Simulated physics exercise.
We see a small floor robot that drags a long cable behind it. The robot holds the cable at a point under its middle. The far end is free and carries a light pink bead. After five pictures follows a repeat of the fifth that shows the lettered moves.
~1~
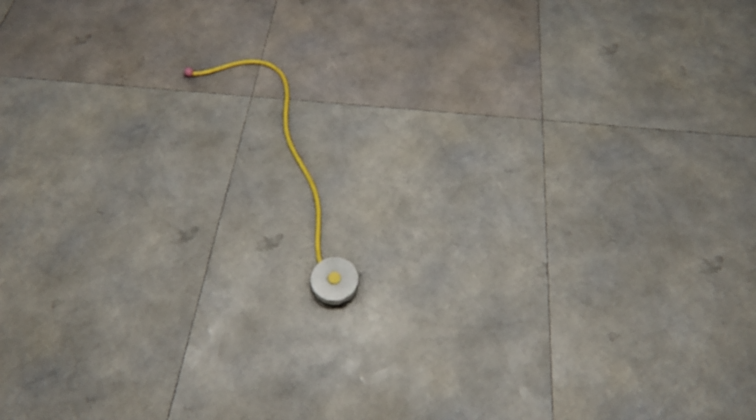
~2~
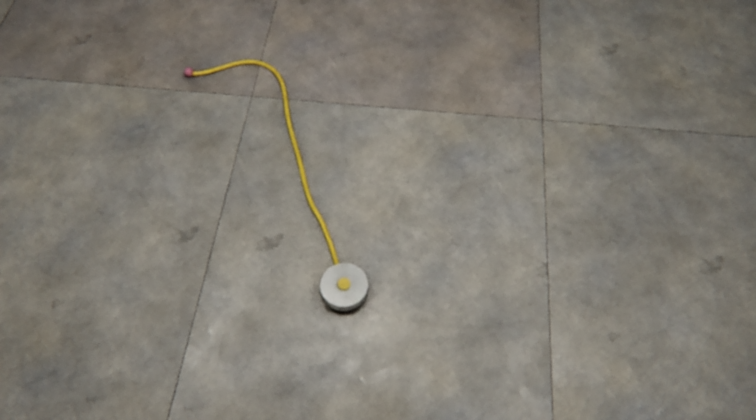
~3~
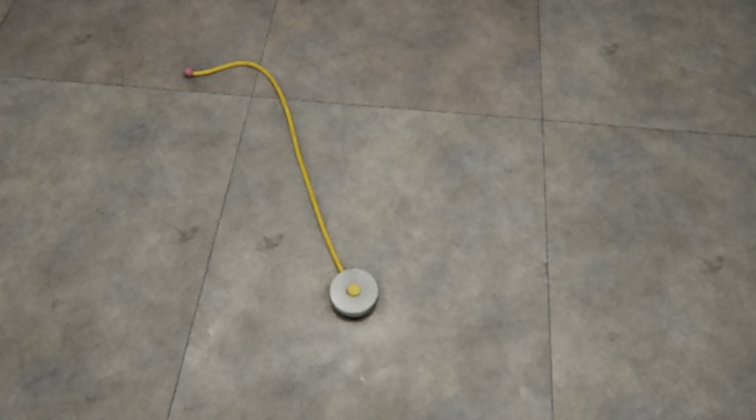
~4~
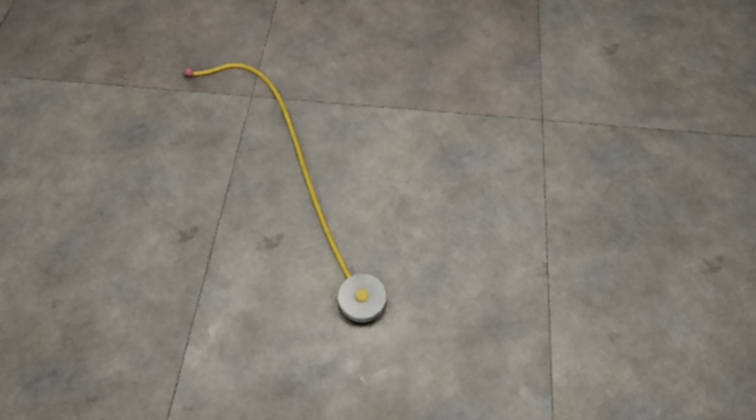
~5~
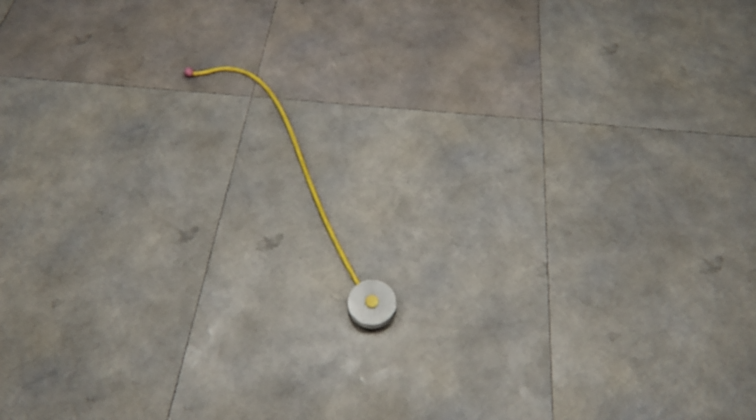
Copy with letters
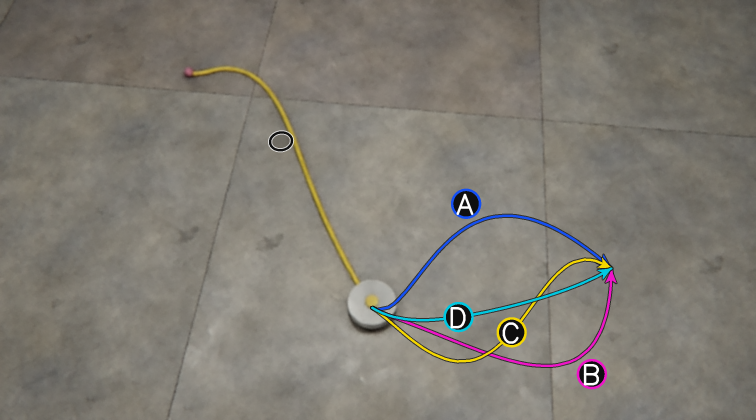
At the start, a small round gray robot with a yellow center sits on a tiled floor, a curvy yellow cable trailing up and left to a pink bead. The robot slides slowly a short way down and to the right, and the cable's nearer part straightens while the bead stays still.
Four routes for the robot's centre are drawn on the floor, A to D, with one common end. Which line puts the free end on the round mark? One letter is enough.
Line B does it.
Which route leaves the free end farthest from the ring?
That is A.
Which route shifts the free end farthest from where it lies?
B.
On the marked copy, A from (372, 308) via (474, 223) to (610, 267); B from (372, 308) via (527, 364) to (611, 270); C from (372, 308) via (504, 341) to (612, 268); D from (372, 308) via (499, 309) to (612, 268); the ring at (281, 141).
With B. Early on, robot (486, 350), middle of the cable (338, 211), free end (238, 91).
Further on, robot (598, 339), middle of the cable (399, 252), free end (275, 133).
At the end, robot (614, 265), middle of the cable (410, 253), free end (279, 138); the free end is on the ring.
As for the rest, A leaves the free end at (274, 106); C leaves the free end at (267, 126); D leaves the free end at (269, 123).
